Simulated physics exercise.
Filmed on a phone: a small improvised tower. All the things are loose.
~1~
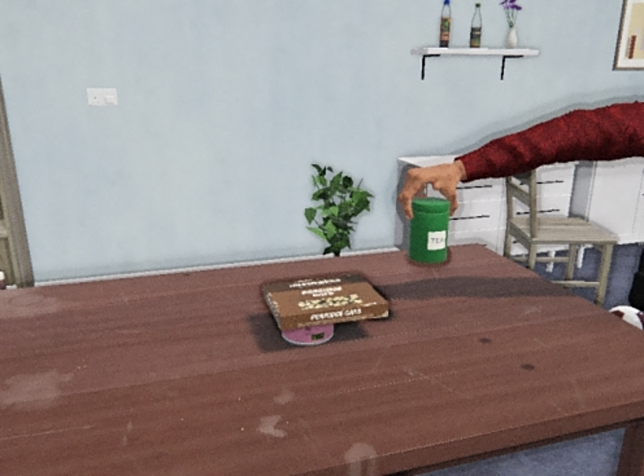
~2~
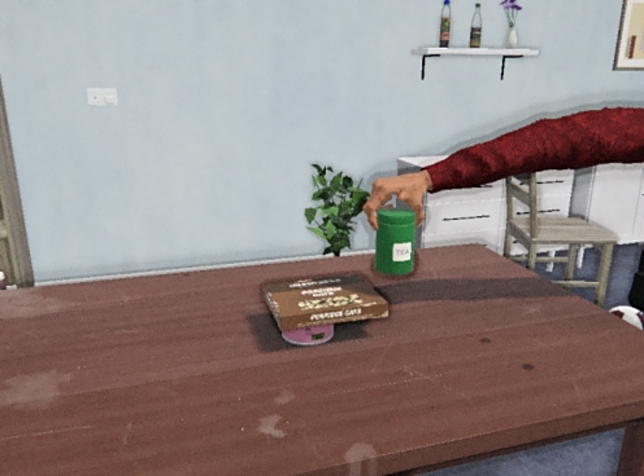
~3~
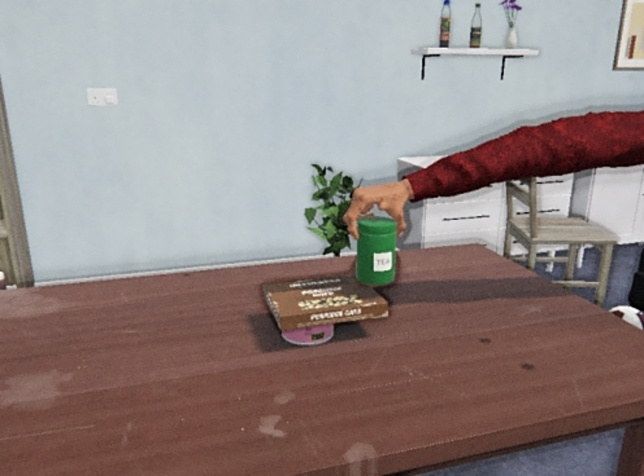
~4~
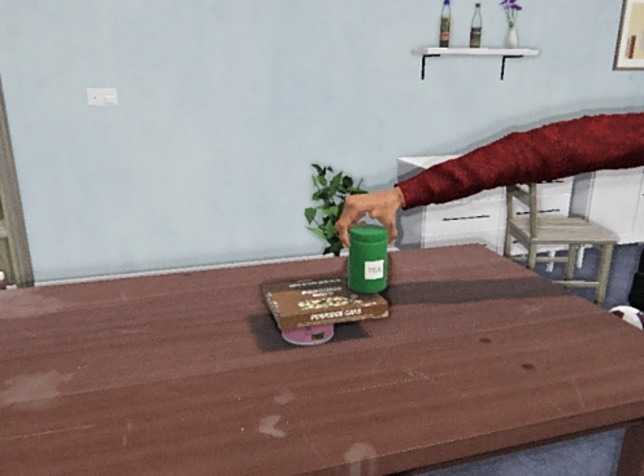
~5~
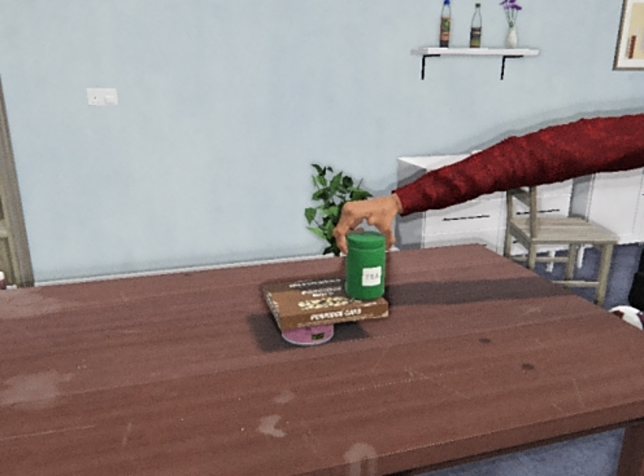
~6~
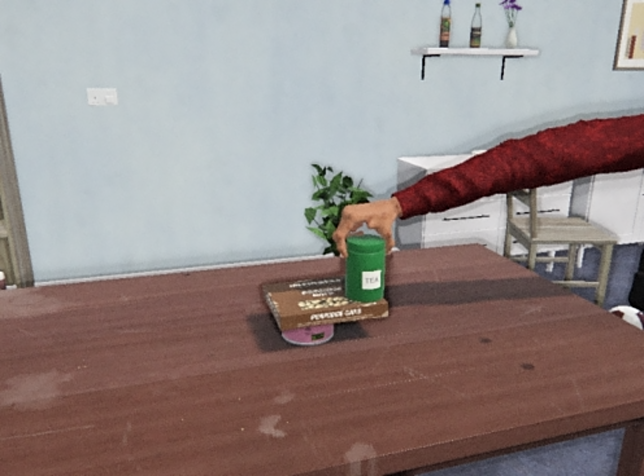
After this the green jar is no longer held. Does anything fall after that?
Here the stack comes apart.
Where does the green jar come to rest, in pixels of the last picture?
At about (455, 316).
Then, 0.30 s later than the last frame, green jar now fallen; brown packet tilted by 37°.
Then, 0.40 s later than the last frame, brown packet tilted by 34°.
Then, 0.50 s later than the last frame, brown packet tilted by 18°.
Then, 0.70 s later than the last frame, brown packet tilted by 17°.
When it is over, fallen, green jar; moved from the start, brown packet; pink tub as before. End places, in pixels of the last picture, green jar near (455, 316). The stack gives way.
